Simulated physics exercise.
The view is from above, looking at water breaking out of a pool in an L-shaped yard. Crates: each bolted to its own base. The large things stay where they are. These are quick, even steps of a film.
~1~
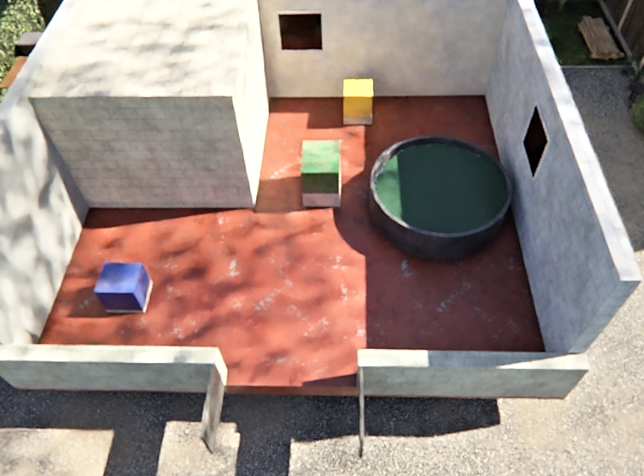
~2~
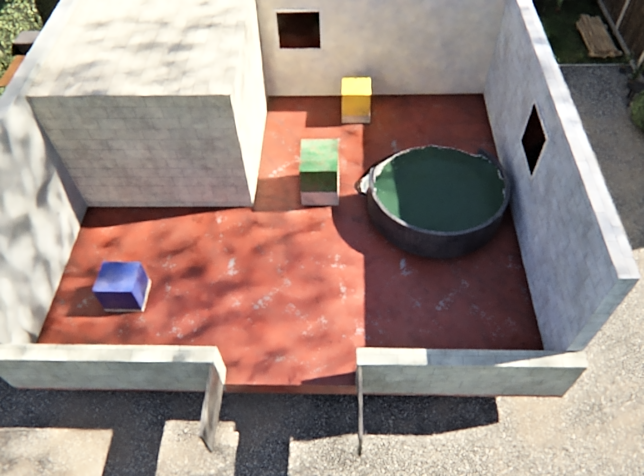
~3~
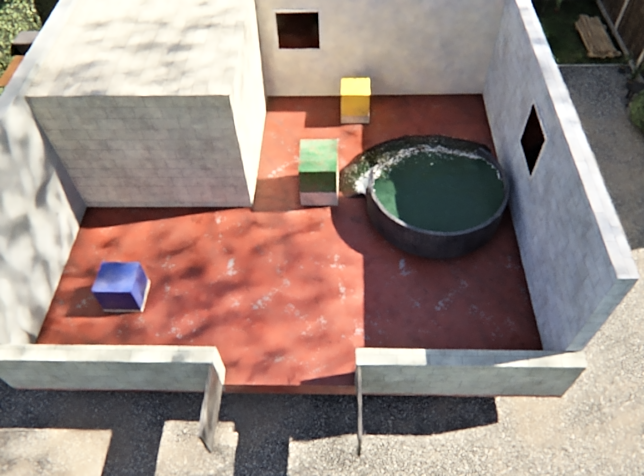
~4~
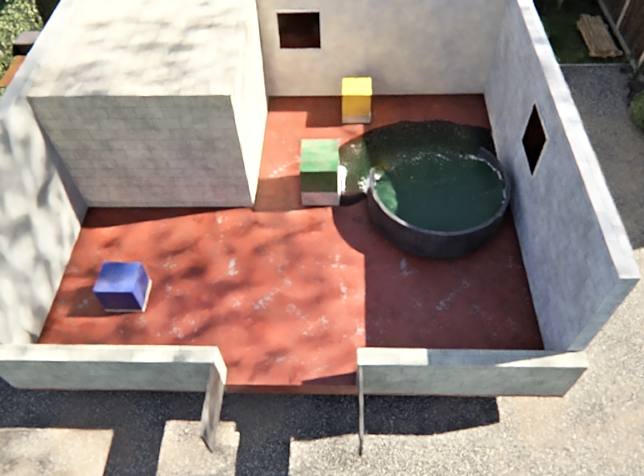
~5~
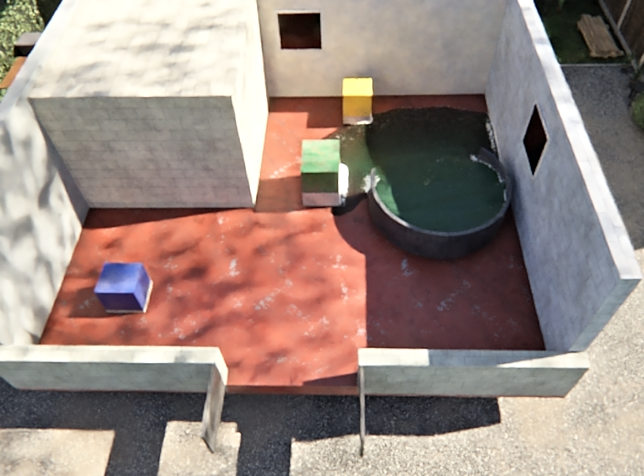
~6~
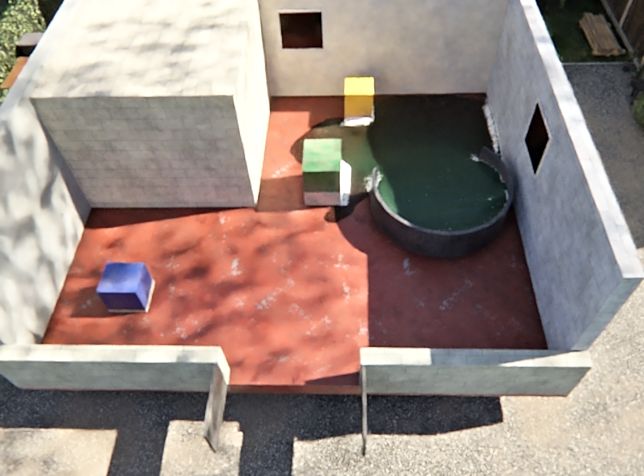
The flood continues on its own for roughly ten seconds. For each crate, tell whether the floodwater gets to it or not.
In order: The yellow crate is left wet. The green crate is left dry. The blue crate is left dry.
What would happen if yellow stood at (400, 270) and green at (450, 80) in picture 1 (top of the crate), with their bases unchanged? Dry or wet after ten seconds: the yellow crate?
As for the yellow one, it keeps clear.
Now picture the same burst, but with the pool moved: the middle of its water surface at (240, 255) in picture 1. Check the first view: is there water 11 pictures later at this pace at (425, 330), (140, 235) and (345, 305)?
As listed: No water, under water, clear.
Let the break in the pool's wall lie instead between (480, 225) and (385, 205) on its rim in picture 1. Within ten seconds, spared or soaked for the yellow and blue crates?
First, the yellow crate is not reached; second, the blue crate is flooded.
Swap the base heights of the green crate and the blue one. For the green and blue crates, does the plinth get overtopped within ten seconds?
Result: Green crate gets splashed; blue crate comes through fine.
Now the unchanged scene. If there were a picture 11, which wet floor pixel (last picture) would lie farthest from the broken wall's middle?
By then the tip should be at about (272, 99).
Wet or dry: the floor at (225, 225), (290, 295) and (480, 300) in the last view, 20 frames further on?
Going through them in order, I'd say clear, clear and clear.
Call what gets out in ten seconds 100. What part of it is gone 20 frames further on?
Log: Around 0 %, estimated.
A moment on, water covers 30 % of the floor; the yellow crate water round its plinth, the green crate water round its plinth, the blue crate not reached.
Next, water covers 35 % of the floor; the yellow crate water round its plinth, the green crate water round its plinth, the blue crate not reached.
Then, water covers 35 % of the floor; the yellow crate water round its plinth, the green crate water round its plinth, the blue crate not reached.
Later, water covers 70 % of the floor; the yellow crate water round its plinth, the green crate water round its plinth, the blue crate water round its plinth.
In the end, water covers 85 % of the floor; the yellow crate was topped, the green crate stayed above the water, the blue crate stayed above the water.
